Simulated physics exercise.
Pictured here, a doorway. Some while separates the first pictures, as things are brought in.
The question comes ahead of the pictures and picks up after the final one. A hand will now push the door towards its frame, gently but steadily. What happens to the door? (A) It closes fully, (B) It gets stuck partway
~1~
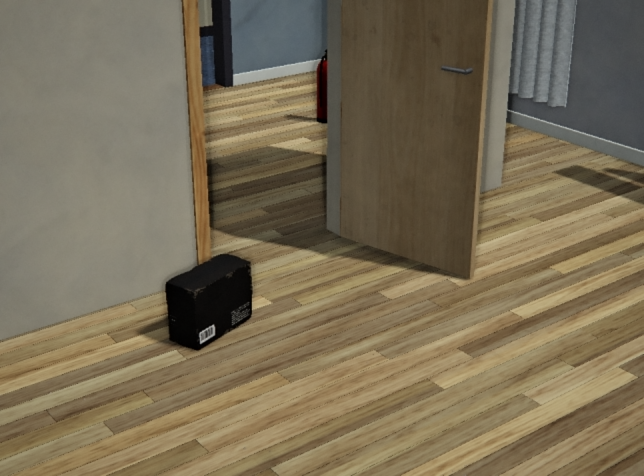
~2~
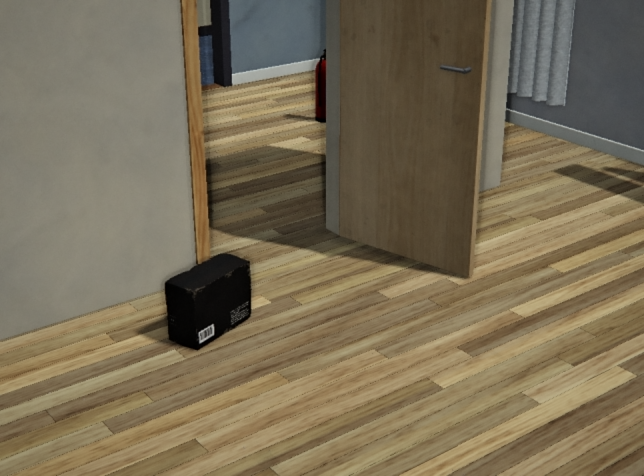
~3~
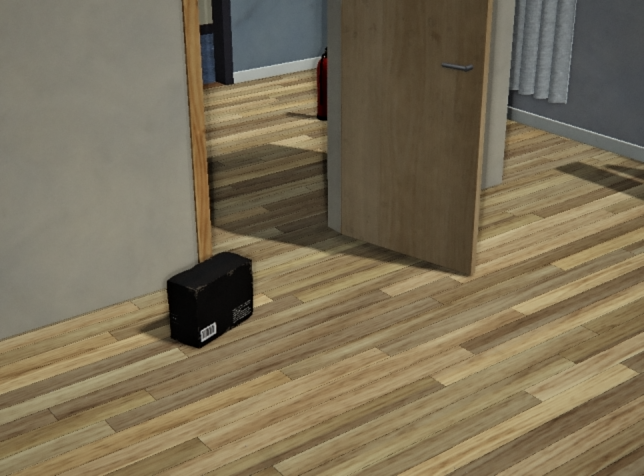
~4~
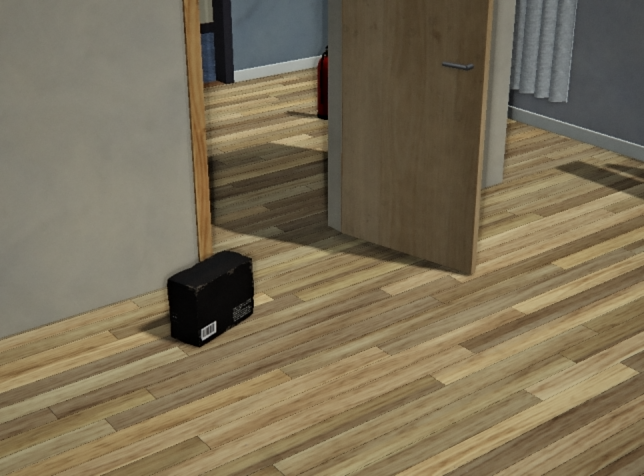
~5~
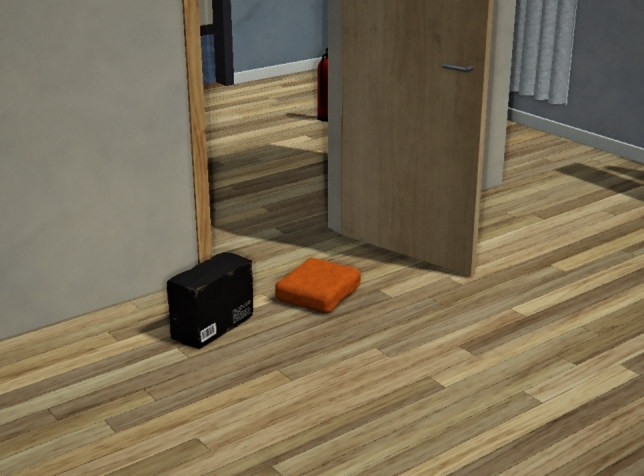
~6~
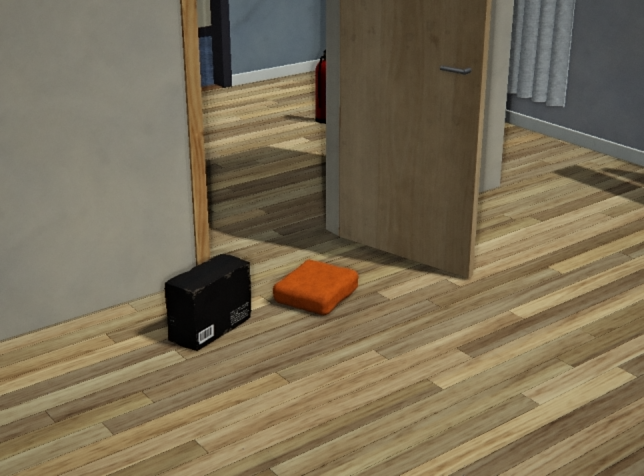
Answer: B.
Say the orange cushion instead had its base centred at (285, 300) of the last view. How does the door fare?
After that, the door stays partly open.
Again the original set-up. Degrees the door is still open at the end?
I'd say it stays open by roughly 20 degrees.
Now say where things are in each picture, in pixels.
In the first frame, door wide open and still; black box (211, 300).
In the second frame, door wide open and still; black box (210, 300).
In the third frame, door wide open and still; black box (212, 298).
In the fourth frame, door wide open and still; black box (212, 297).
In the fifth frame, door wide open and still; black box (212, 299).
In the sixth frame, door wide open and still; orange cushion (316, 287); black box (210, 301).
Then, 1.00 s after the last picture, open by 77°.
Then, 1.50 s after the last picture, open by 53°; orange cushion slid a little near (297, 289).
Then, 1.80 s after the last picture, open by 40°; orange cushion slid about its own width near (272, 286).
Then, 2.10 s after the last picture, open by 28°; orange cushion slid about its own width near (243, 280).
At rest, open by 22°; moved from the start, orange cushion; black box in place. Seen from the same camera at the end, orange cushion near (230, 276).
